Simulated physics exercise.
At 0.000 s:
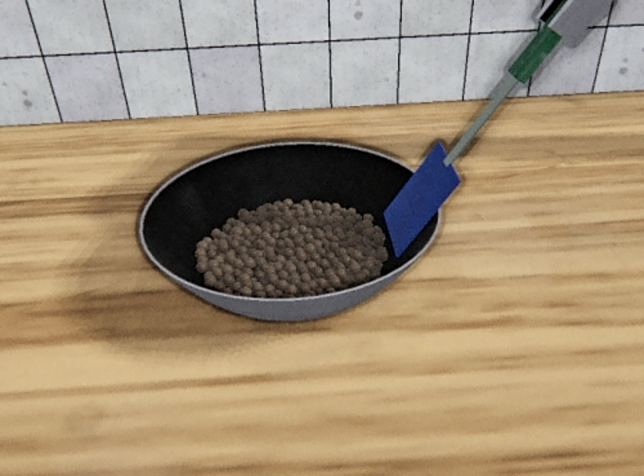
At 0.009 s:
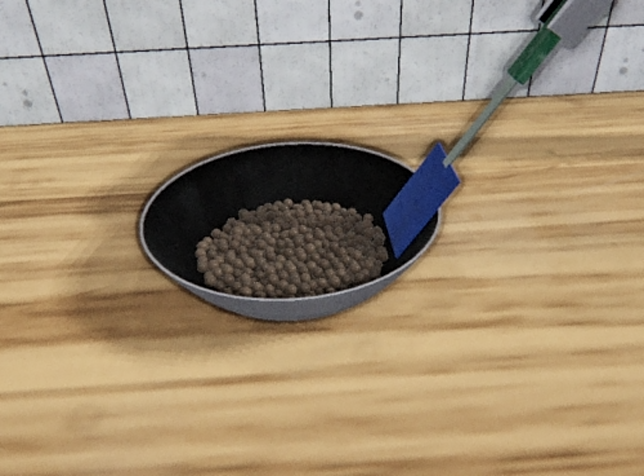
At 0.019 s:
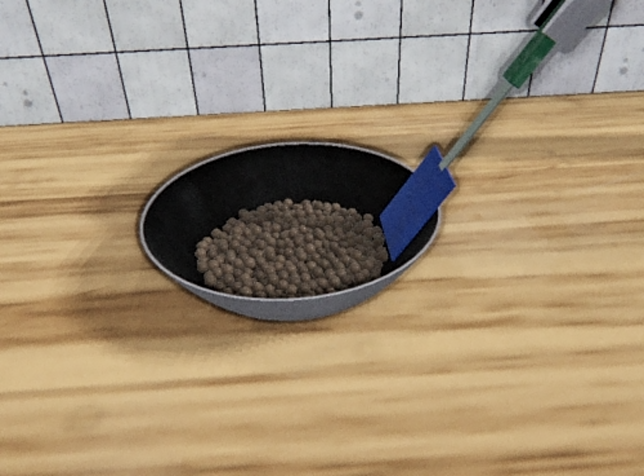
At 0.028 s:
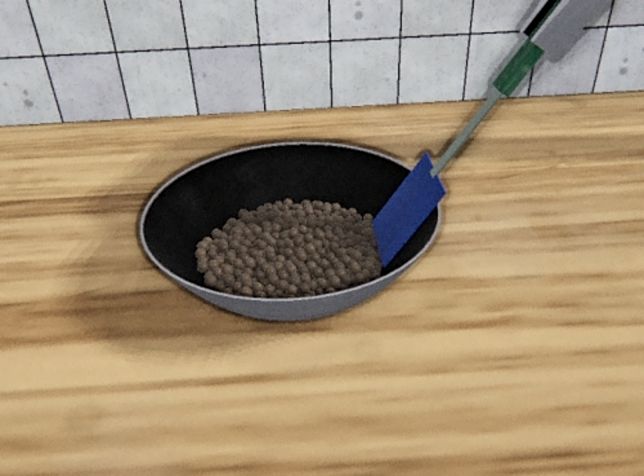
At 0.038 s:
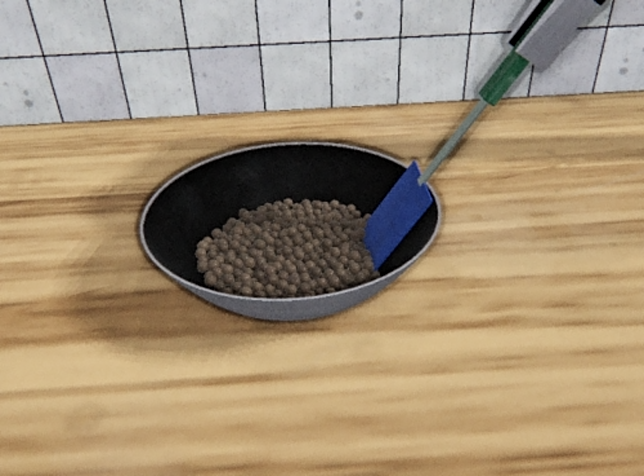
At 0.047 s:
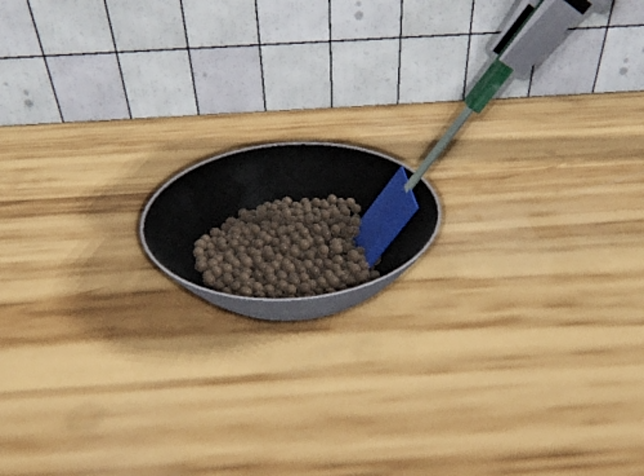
On a wooden counter in front of a tiled wall, a dark wok holds a heap of small brown beads, with a robot's blue spatula at its right side. The spatula slides a short way left and down into the wok, meeting the heap's right edge and nudging the beads slightly.
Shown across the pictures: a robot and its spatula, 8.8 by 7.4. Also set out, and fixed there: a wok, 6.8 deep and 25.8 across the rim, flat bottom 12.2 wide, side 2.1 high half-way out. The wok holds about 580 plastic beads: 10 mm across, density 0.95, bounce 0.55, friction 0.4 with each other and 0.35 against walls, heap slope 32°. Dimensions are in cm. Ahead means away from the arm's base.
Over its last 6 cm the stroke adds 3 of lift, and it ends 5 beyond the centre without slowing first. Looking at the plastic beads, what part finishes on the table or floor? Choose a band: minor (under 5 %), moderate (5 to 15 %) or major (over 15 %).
Moderate.
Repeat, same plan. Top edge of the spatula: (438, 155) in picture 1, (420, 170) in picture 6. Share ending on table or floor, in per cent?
About 0 per cent.
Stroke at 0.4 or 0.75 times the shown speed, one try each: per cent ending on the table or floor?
About 0 and 0 per cent.
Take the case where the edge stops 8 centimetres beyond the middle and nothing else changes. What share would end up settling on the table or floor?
Roughly 30 %.
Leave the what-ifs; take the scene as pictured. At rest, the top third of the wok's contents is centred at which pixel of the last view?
About (216, 245).
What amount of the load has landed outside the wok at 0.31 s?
4 %.
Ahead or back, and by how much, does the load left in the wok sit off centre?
3.5 cm ahead.
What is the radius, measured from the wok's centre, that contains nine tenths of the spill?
That's near 75 cm.
After 0.07 s, sloping 56°, highest piece 6 above the table; 580 in the wok.
After 0.10 s, sloping 56°, highest piece 8 above the table; 580 in the wok.
After 0.31 s, sloping 56°, highest piece 10 above the table; 526 in the wok, 21 on the table or floor, 33 on the blade or in flight.
After 1.36 s, sloping 56°, highest piece 6 above the table; 526 in the wok, 54 on the table or floor.
At rest, 526 in the wok, 54 on the table or floor. That is 9 % on the table or floor.
